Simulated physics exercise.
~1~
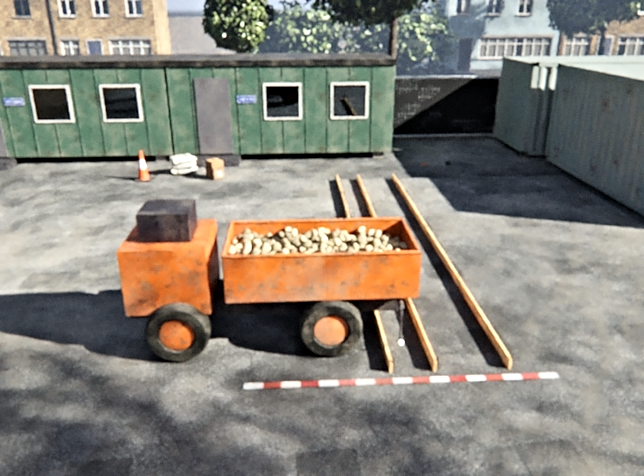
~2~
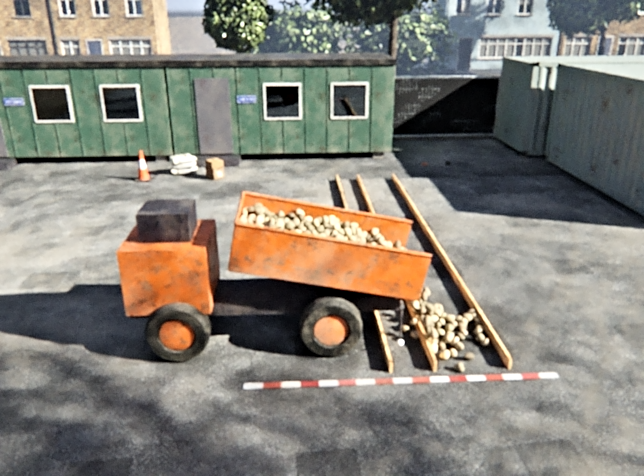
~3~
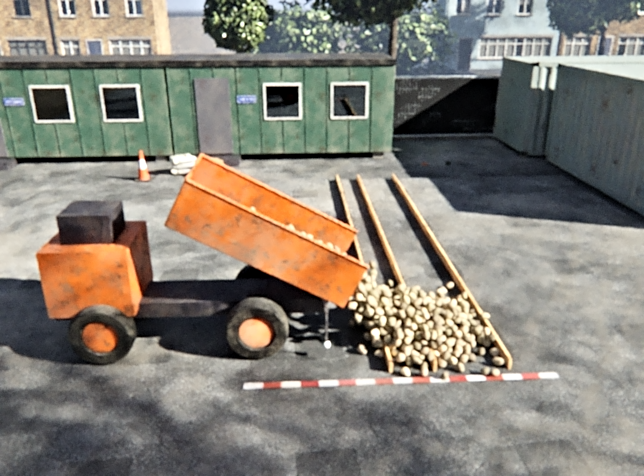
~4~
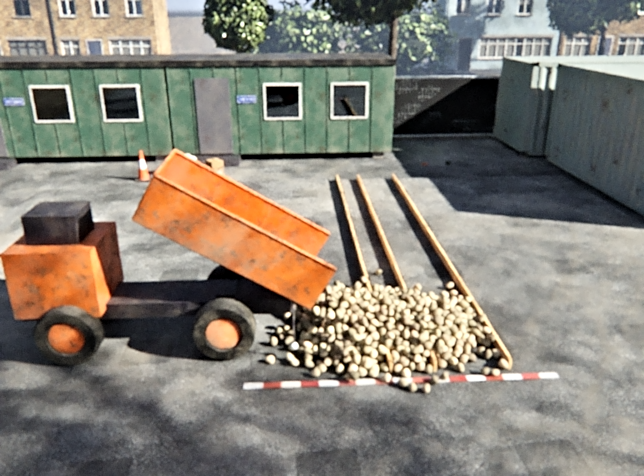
At the start, an orange tipper truck loaded with pale, rounded stones stands on a grey yard, its back end beside three wooden boards lying on the ground, with a red-and-white striped staff in front. The body begins to tilt, and a few stones spill from its right end between the boards. As it tips more steeply, the truck moves left and a thick stream piles up over the boards. The truck draws farther left, and stones also cover the ground left of the boards. It ends with the body steeply raised above a broad, low heap reaching the staff.
